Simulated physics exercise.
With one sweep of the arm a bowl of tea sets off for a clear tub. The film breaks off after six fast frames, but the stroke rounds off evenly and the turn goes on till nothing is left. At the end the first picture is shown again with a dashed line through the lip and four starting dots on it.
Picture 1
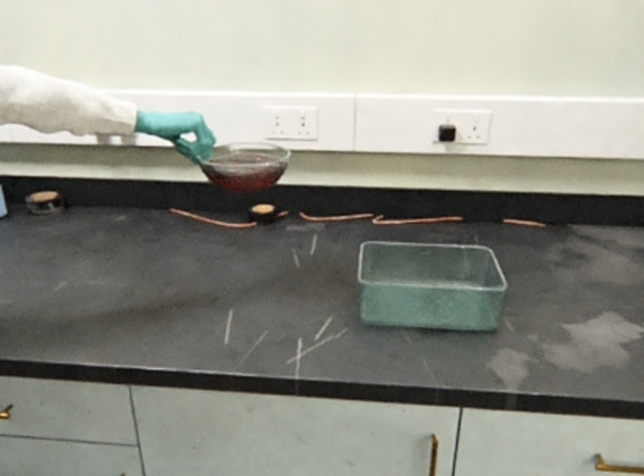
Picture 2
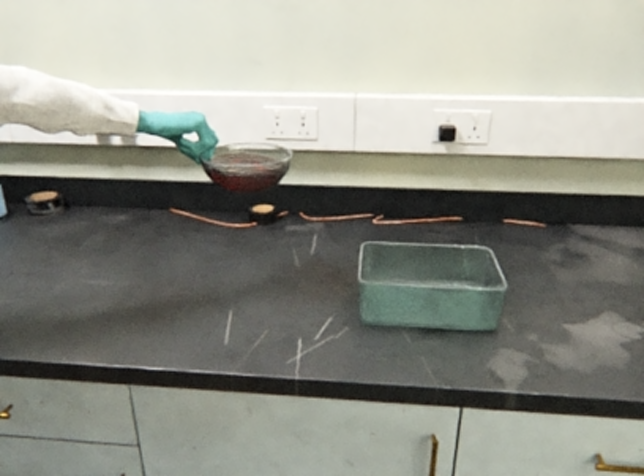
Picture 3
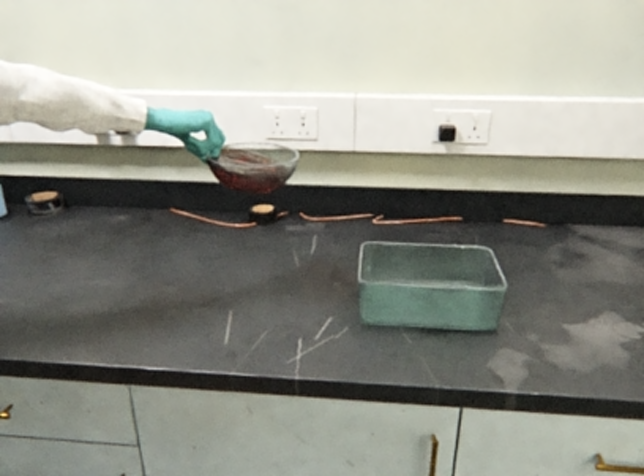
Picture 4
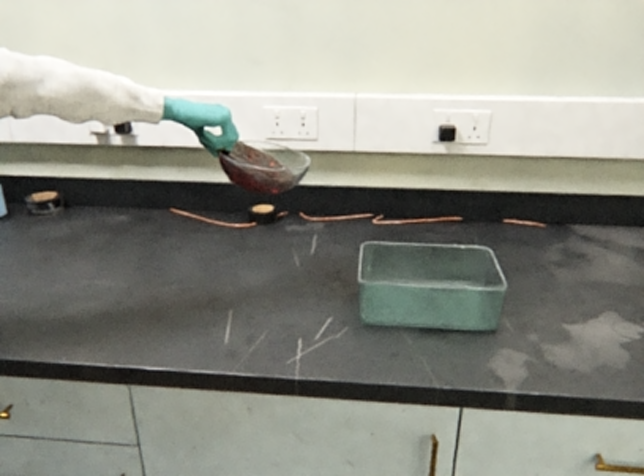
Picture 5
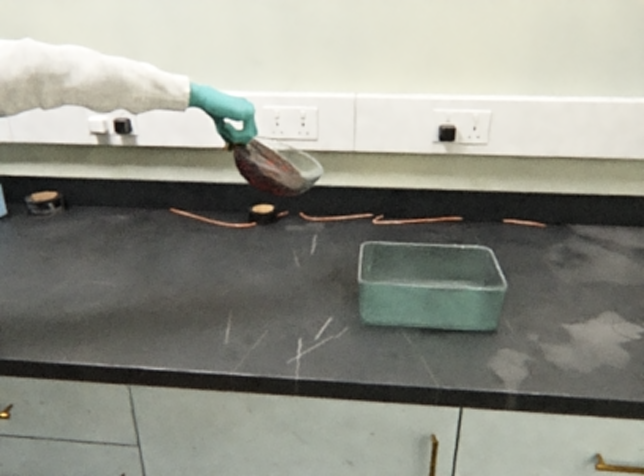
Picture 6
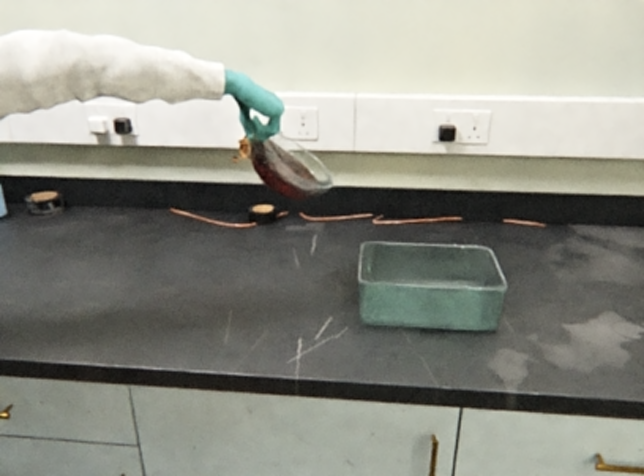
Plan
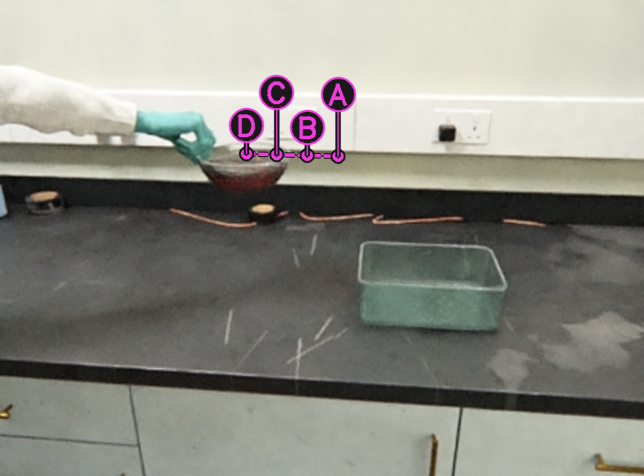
The clip shows a gloved hand moving a glass bowl of dark tea rightward above a black bench with a clear tub. The bowl tips increasingly to the right while tea surges up its left side and slops over the rim beside the glove.
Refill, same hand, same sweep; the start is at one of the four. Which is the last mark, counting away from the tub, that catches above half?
The answer is dot D.
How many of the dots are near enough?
All of them.
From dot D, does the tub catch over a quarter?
Yes.
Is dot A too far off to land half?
No.
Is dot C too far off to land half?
No, not at all.
In magenta, A at (338, 156); B at (307, 155); C at (276, 154); D at (246, 153).
If A is chosen, about 87 % lands in the tub, 8 % falls short and 5 % goes beside or beyond.
If B is chosen, about 75 % lands in the tub, 8 % falls short and 17 % goes beside or beyond.
If C is chosen, about 76 % lands in the tub, 10 % falls short and 13 % goes beside or beyond.
If D is chosen, about 62 % lands in the tub, 27 % falls short and 11 % goes beside or beyond.
